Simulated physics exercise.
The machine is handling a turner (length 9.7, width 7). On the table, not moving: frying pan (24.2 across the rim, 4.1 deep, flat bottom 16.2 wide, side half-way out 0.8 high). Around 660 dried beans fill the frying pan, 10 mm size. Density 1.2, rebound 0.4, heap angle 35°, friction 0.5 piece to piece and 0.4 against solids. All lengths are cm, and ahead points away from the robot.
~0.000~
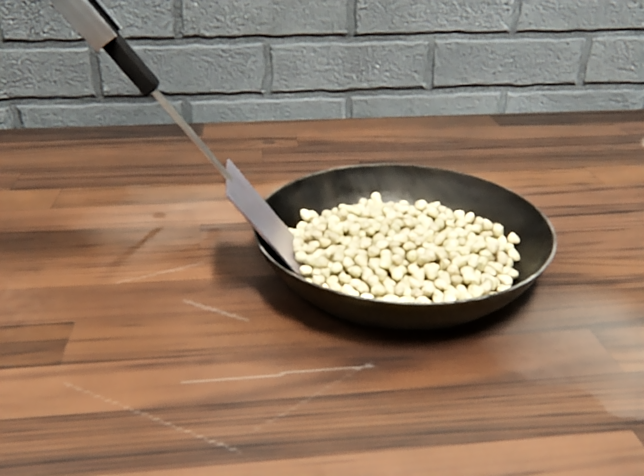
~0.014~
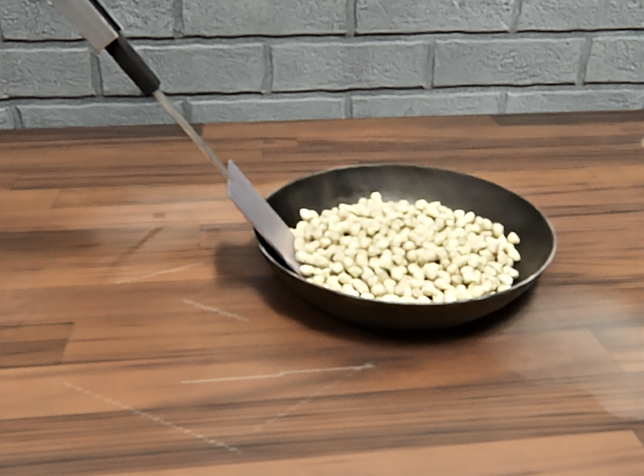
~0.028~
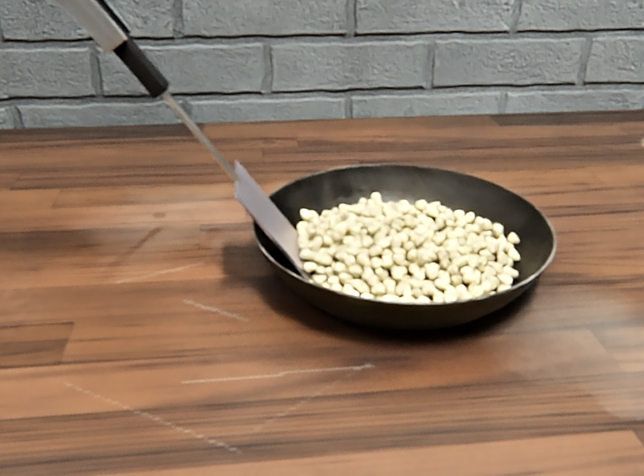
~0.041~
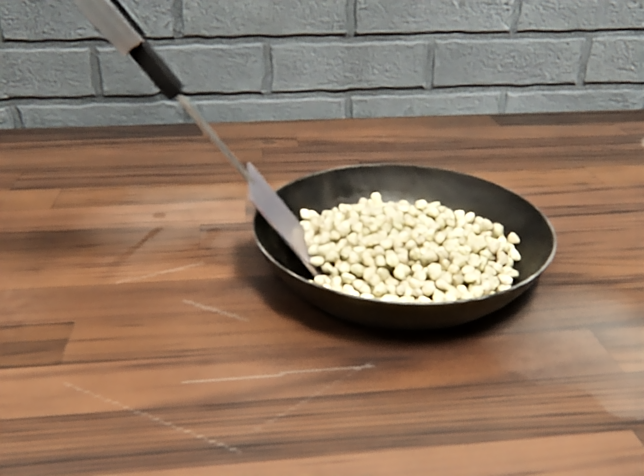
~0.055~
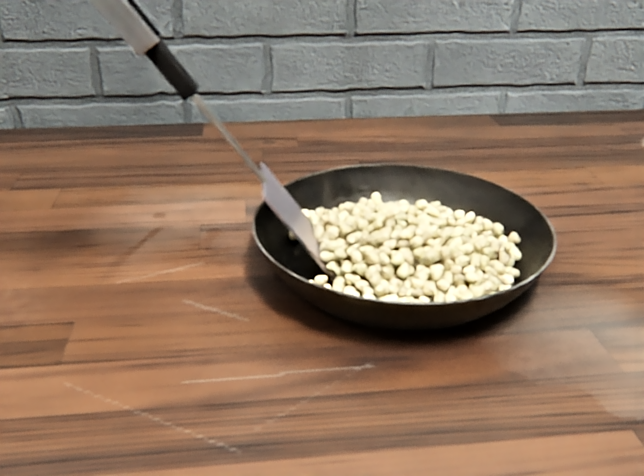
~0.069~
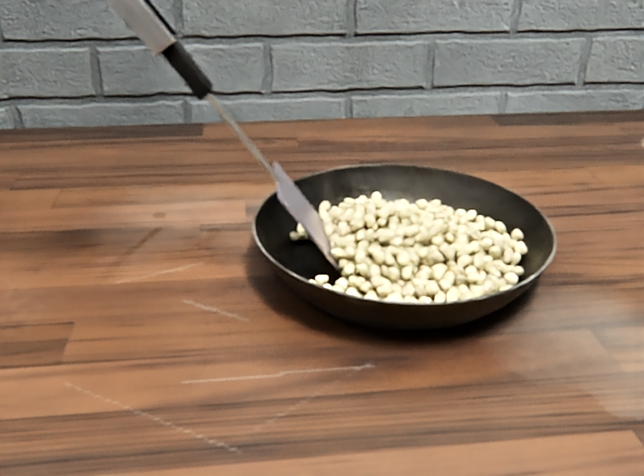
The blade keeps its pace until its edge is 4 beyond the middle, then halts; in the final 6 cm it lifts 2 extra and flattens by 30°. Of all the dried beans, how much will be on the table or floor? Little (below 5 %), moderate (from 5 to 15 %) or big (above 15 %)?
A little share, below 5 %, ends on the table or floor.
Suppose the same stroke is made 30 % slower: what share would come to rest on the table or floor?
In that case some 0 per cent.
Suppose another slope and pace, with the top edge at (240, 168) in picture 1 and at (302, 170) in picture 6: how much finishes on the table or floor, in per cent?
Some 0 per cent.
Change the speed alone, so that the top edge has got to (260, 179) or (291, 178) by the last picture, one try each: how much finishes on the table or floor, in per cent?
About 0 and 0 per cent.
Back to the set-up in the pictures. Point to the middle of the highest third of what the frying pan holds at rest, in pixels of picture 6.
Around (479, 230).
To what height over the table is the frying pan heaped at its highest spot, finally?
About 5.0 cm.
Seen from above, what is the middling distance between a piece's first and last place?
Roughly 3 cm.
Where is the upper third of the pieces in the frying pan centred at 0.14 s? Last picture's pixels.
At about (431, 231).
After 0.11 s, sloping 53°, highest piece 5 above the table; 655 in the frying pan.
After 0.14 s, sloping 40°, highest piece 5 above the table; 655 in the frying pan.
After 0.36 s, sloping 25°, highest piece 5 above the table; 651 in the frying pan, 3 on the table or floor, 1 on the blade or in flight.
After 1.41 s, sloping 25°, highest piece 5 above the table; 651 in the frying pan, 4 on the table or floor.
In the end, 651 in the frying pan, 4 on the table or floor. That is 1 % on the table or floor.
